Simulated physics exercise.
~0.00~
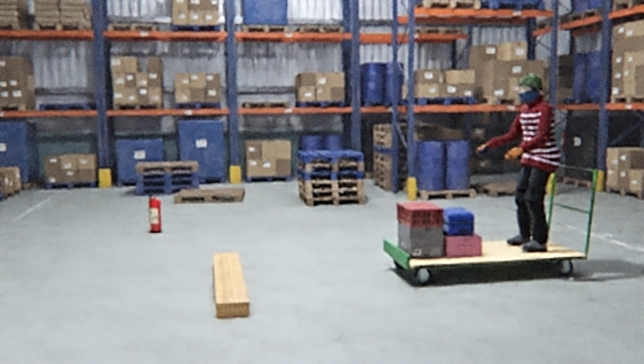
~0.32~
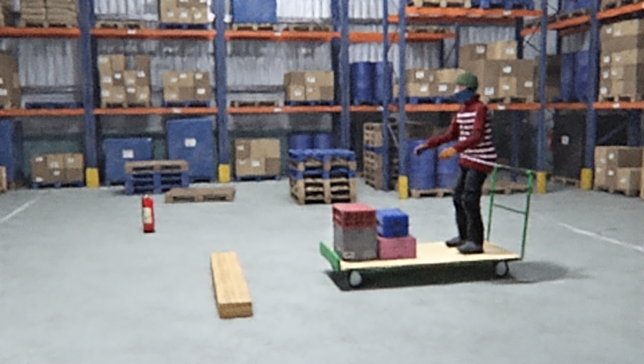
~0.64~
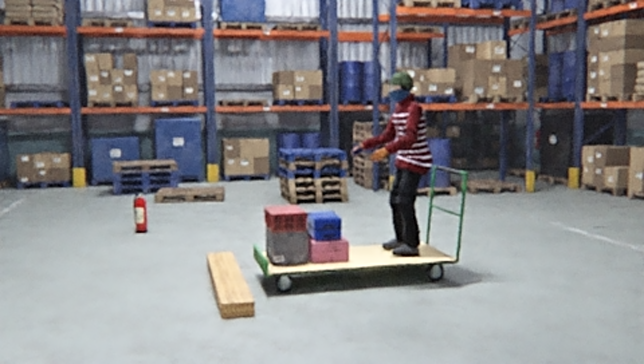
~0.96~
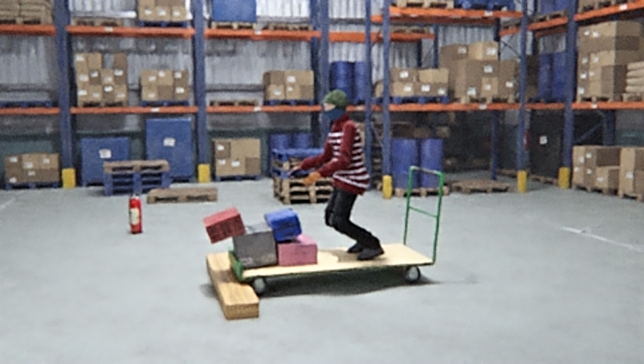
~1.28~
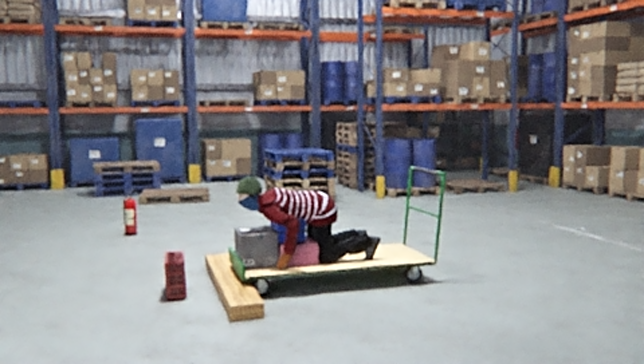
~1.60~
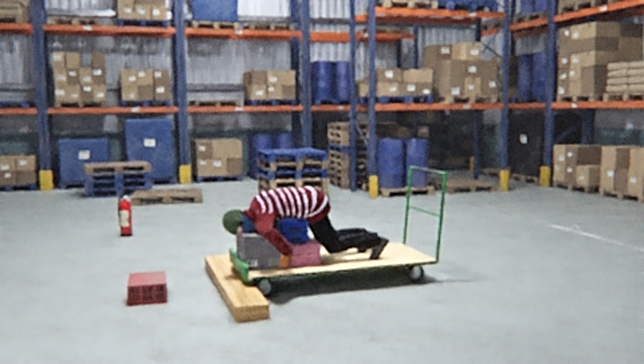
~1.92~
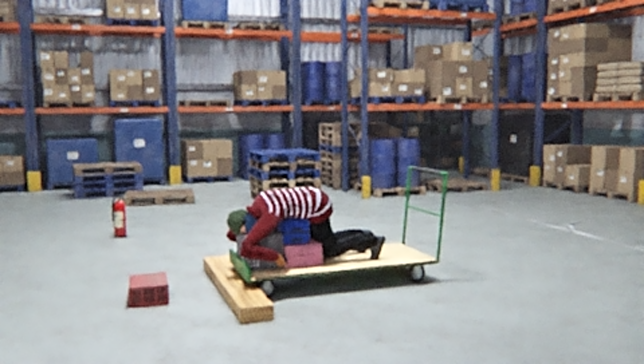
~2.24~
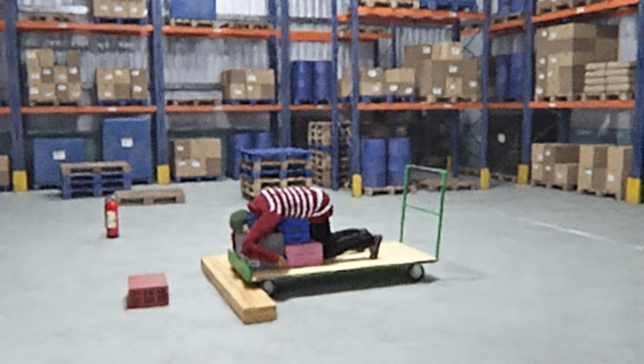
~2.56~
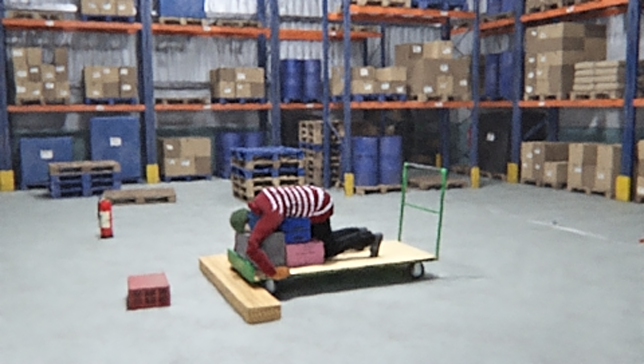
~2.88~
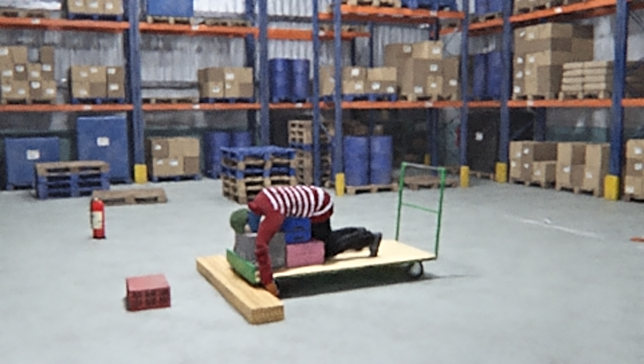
A worker in a red-and-white striped top and green cap rides standing on a flat trolley rolling left across a warehouse floor, seen from the side by a slowly drifting camera. Red, grey, blue and pink boxes sit near its front, with a wooden beam ahead and stacked shelves behind. The trolley hits the beam and stops, and the red crate tips over the front and tumbles to the floor. The worker pitches forward onto knees and slumps over the remaining boxes, arms drooping at the front edge. The hips, blue case, grey box and pink box stay on the deck.
